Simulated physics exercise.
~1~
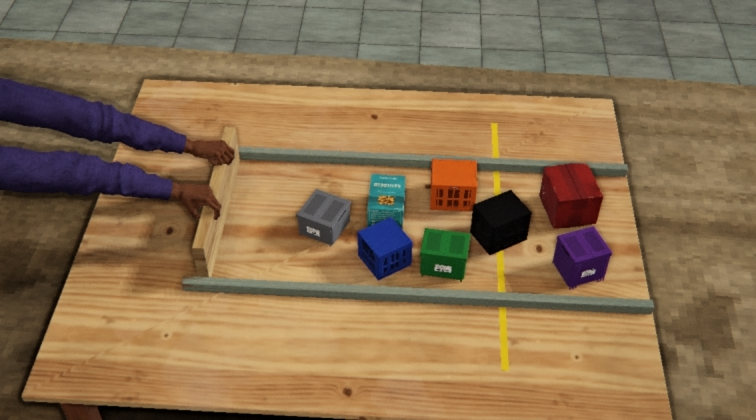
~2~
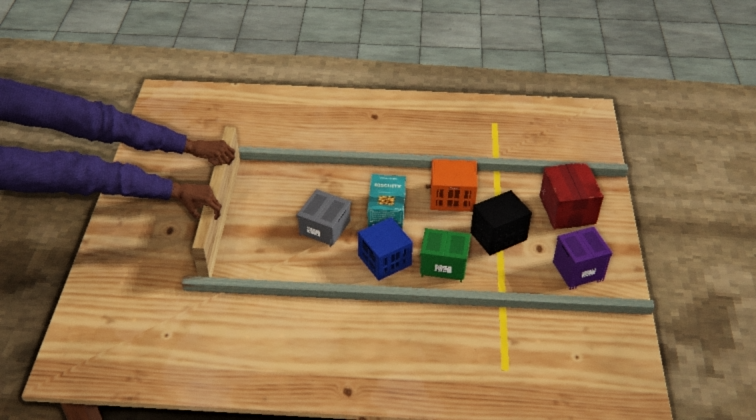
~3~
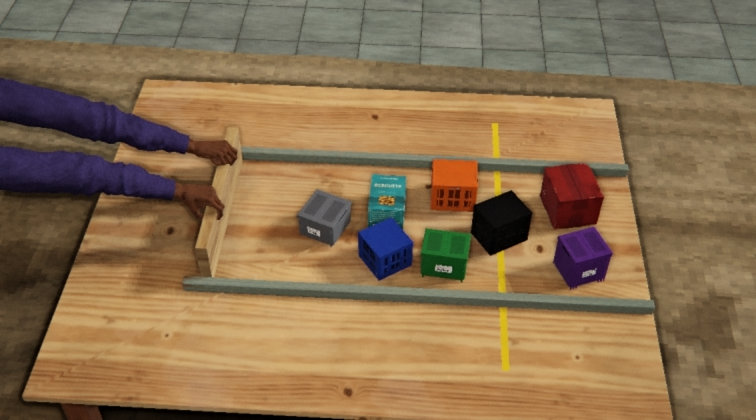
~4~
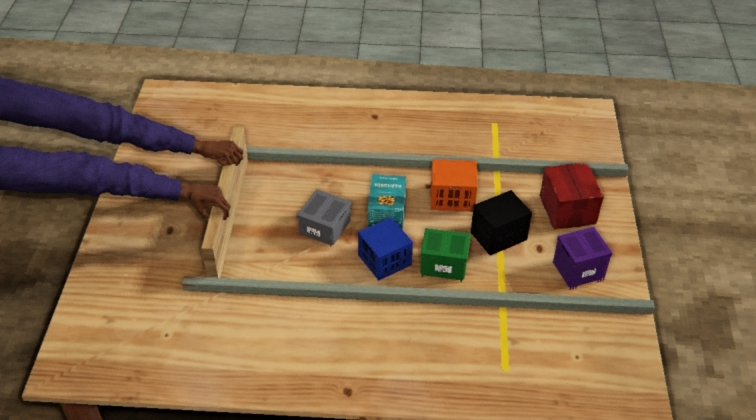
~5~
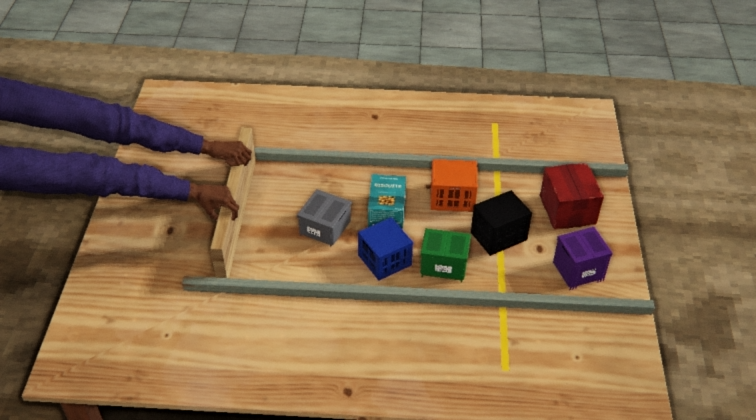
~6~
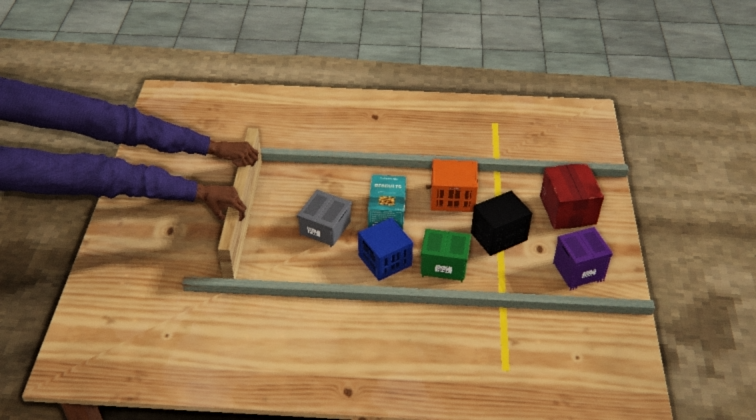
To begin with, two purple-sleeved arms hold a wooden plank upright at the left end of two grey battens, with eight colourful boxes scattered between them. The hands then slide the plank slowly a short way right, leaving a gap before the grey box, while all the boxes stay still.
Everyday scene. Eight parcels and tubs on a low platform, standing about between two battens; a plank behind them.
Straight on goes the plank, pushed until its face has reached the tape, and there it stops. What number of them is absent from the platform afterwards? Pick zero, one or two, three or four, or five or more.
Zero of them.
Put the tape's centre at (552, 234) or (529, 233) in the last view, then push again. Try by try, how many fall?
The counts would come to 1 and 0.
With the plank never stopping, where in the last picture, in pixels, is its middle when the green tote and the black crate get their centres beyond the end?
The middle is at (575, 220) when it's the green tote, and at (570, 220) when it's the black crate.
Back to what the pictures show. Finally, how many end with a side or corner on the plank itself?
At rest, 2 are in contact.
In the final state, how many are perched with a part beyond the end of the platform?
Count: 0.
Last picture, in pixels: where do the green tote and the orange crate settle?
Near (568, 278) and (545, 180).
Early on, none off yet; purple tote at rest near (582, 259); red parcel at rest near (571, 196); black crate at rest near (501, 223).
A while later, none off yet; purple tote at rest near (582, 259); red parcel at rest near (571, 196); black crate moving near (502, 224).
Finally, the number that fall off is zero.
